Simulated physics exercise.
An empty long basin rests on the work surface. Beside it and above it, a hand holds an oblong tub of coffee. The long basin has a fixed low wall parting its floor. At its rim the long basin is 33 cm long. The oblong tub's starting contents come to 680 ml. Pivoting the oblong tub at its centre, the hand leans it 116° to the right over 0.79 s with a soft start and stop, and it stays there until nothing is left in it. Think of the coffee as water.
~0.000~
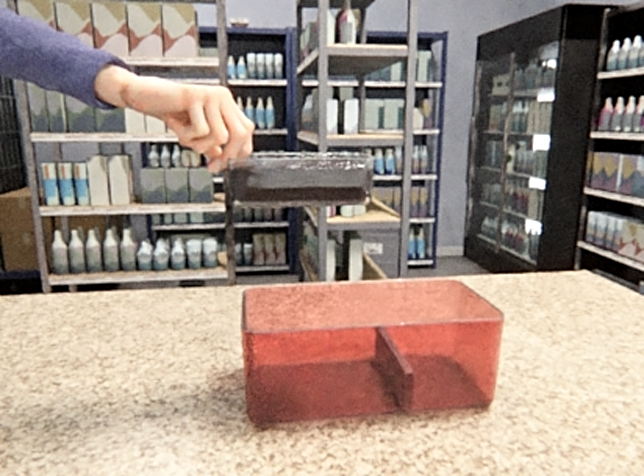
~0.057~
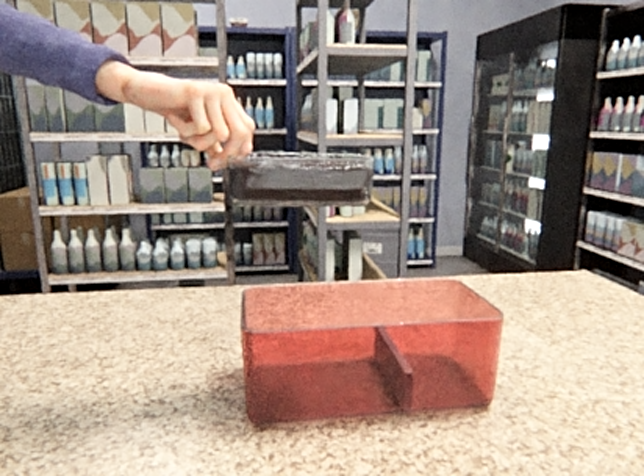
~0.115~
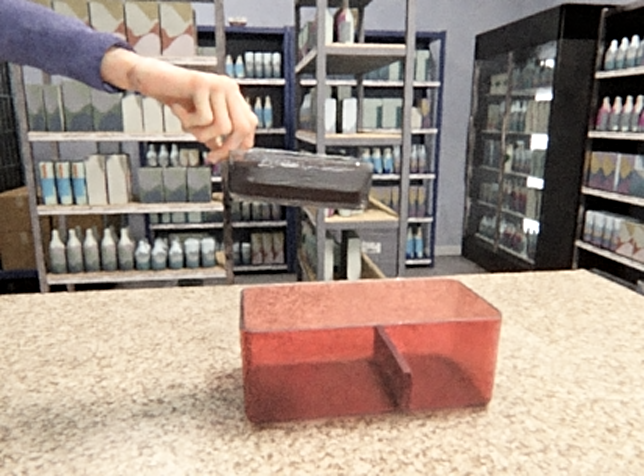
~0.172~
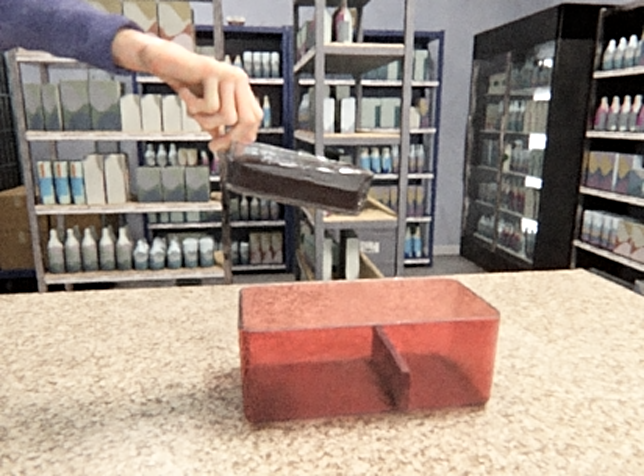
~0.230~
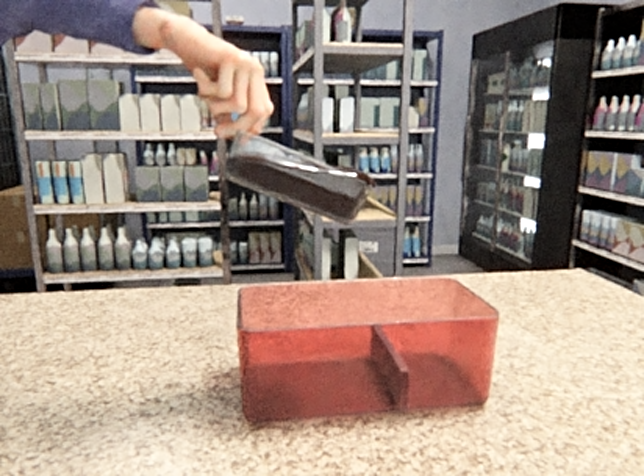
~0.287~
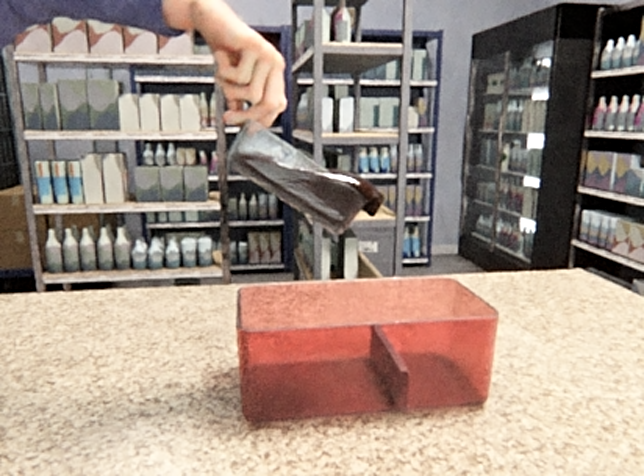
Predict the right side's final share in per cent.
The right side finishes with roughly 66 per cent.
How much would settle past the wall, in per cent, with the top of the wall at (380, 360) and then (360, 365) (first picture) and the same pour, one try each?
I'd put it at about 70 per cent for the first and about 75 per cent for the second.
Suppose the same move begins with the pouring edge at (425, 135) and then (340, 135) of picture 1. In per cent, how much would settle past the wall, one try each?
75 in a hundred, followed by 45 in a hundred.
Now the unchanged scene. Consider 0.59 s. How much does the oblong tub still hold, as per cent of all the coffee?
Around 4 percent.
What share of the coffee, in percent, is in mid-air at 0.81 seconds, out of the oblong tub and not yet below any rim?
Roughly 7 %.
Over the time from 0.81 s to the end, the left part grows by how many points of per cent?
Difference: Approx. 5 %.
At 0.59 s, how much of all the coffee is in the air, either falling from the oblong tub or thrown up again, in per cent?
Share: Roughly 30 per cent.
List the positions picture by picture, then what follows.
In the first picture, it leans 0°; its right rim is at (368, 157); the coffee meets the walls at (232, 164) and (365, 163); the long basin's rim runs from (243, 309) to (481, 297); the wall's top is at (393, 347).
In the second picture, it leans 1°; its right rim is at (367, 159); the coffee meets the walls at (232, 163) and (364, 163).
In the third picture, it leans 6°; its right rim is at (367, 164); the coffee meets the walls at (232, 160) and (364, 166).
In the fourth picture, it leans 13°; its right rim is at (366, 172); the coffee meets the walls at (231, 157) and (365, 168).
In the fifth picture, it leans 23°; its right rim is at (365, 183); the coffee meets the walls at (230, 155) and (359, 176); 4 per cent is over the edge.
In the sixth picture, it leans 34°; its right rim is at (361, 197); the coffee meets the walls at (230, 152) and (340, 175); 14 per cent is over the edge.
After 0.59 s the tilt is 98° and 4 per cent is still to pour, 4 is left of the wall and 61 right of it.
After 0.81 s the tilt is 116° and 0 per cent is still to pour, 25 is left of the wall and 67 right of it.
After 1.04 s the tilt is 116° and 0 per cent is still to pour, 30 is left of the wall and 66 right of it.
After 1.29 s the tilt is 116° and 0 per cent is still to pour, 30 is left of the wall and 66 right of it.
In the end 30 per cent lies left of the wall, 66 right of it and 4 outside.
